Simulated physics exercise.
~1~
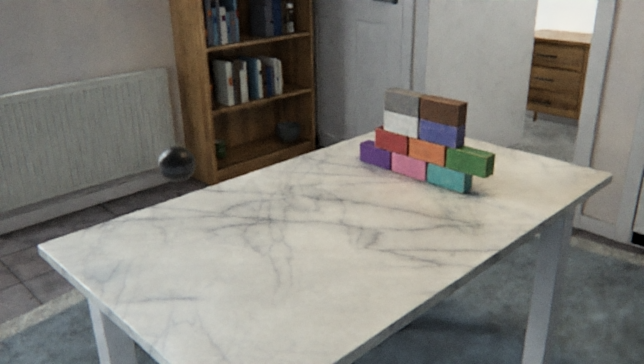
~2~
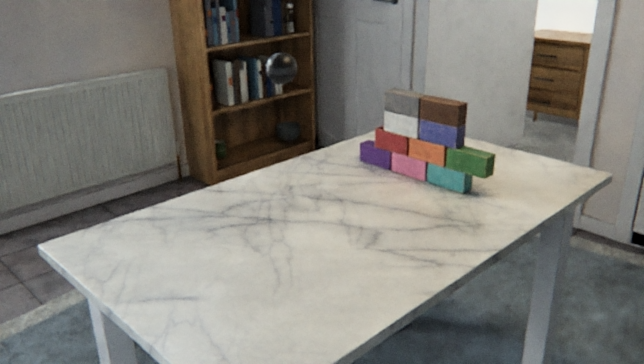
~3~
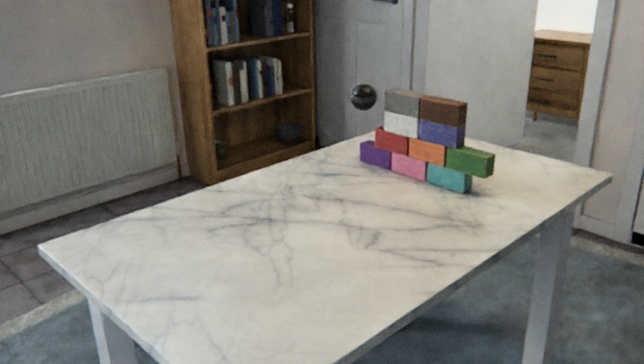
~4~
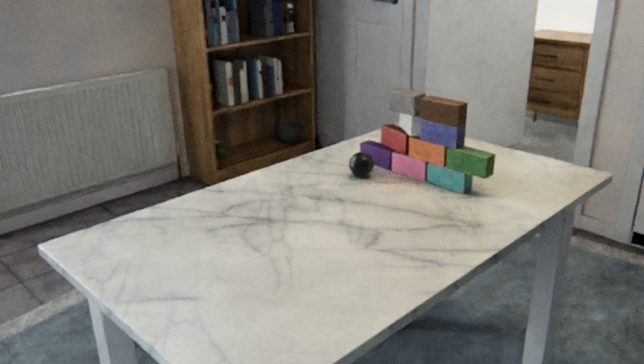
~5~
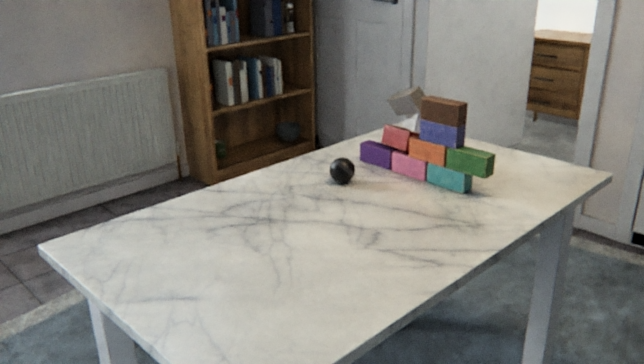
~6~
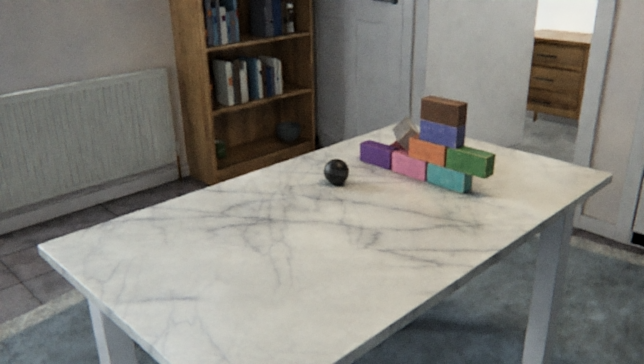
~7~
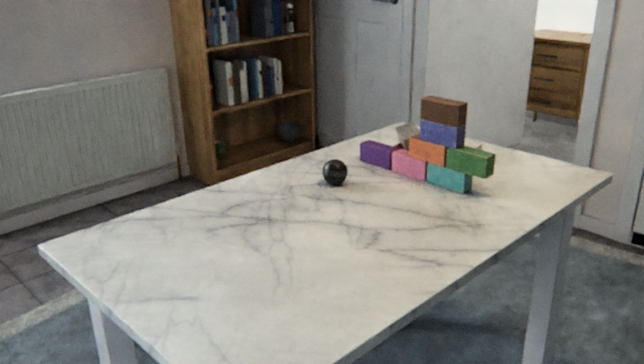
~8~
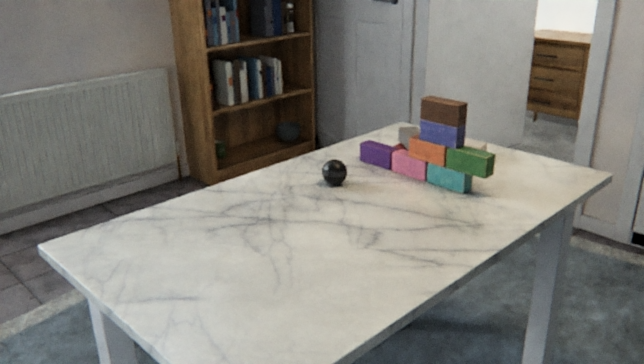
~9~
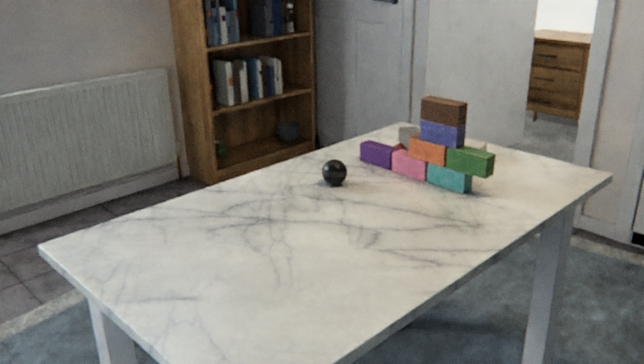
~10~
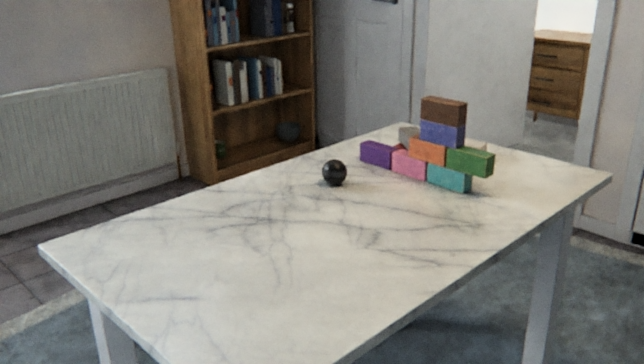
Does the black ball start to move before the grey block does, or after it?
The black ball starts to move before the grey block. It is already flying toward the pile while the grey block still sits on top.
